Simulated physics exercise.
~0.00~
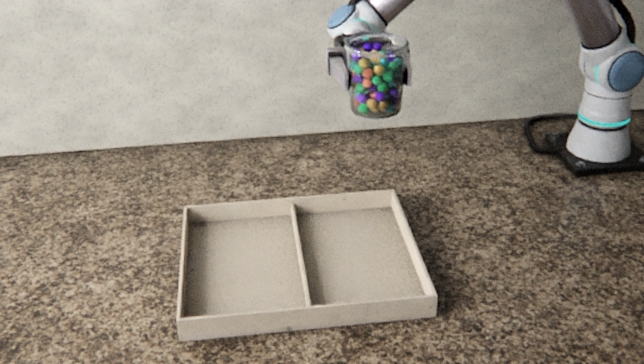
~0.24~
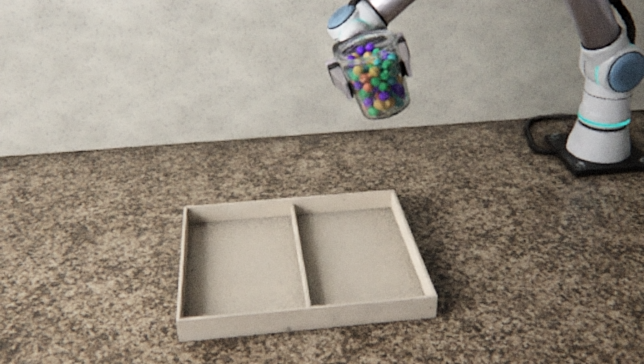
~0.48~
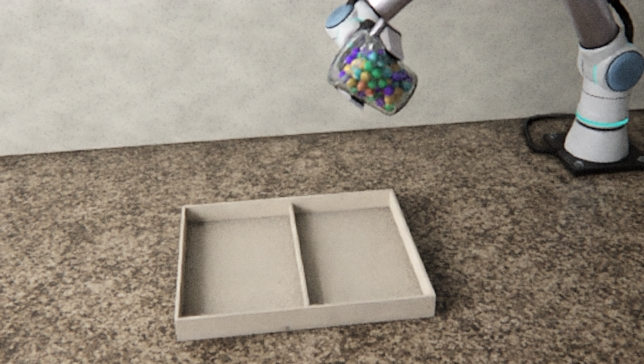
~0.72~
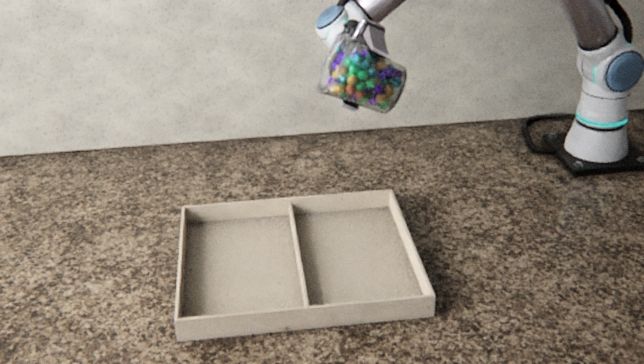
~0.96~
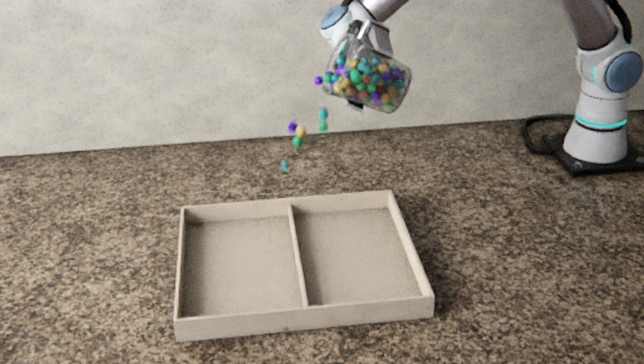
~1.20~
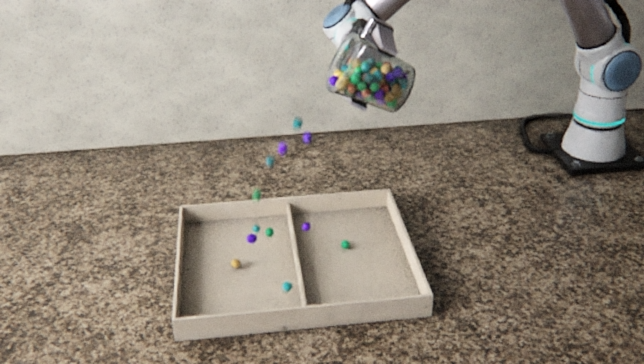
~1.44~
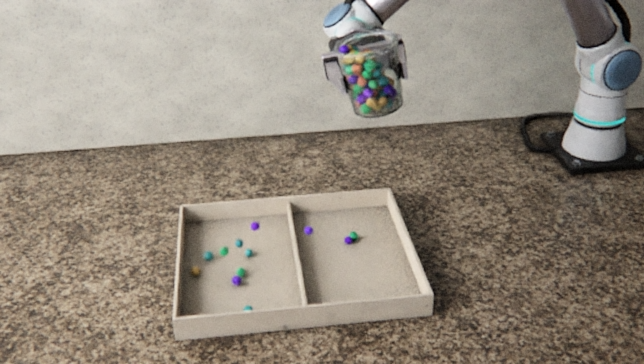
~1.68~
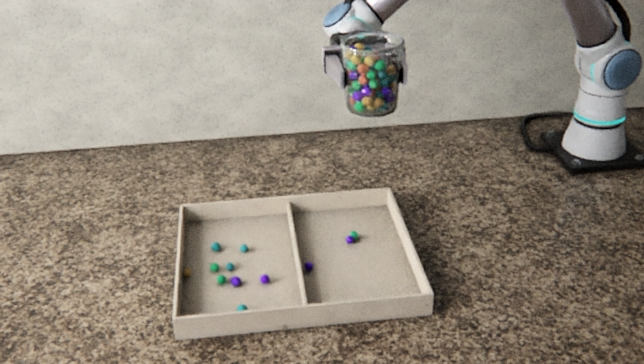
A robot arm tips a clear cup, spills some colourful balls into a divided tray, then rights it.
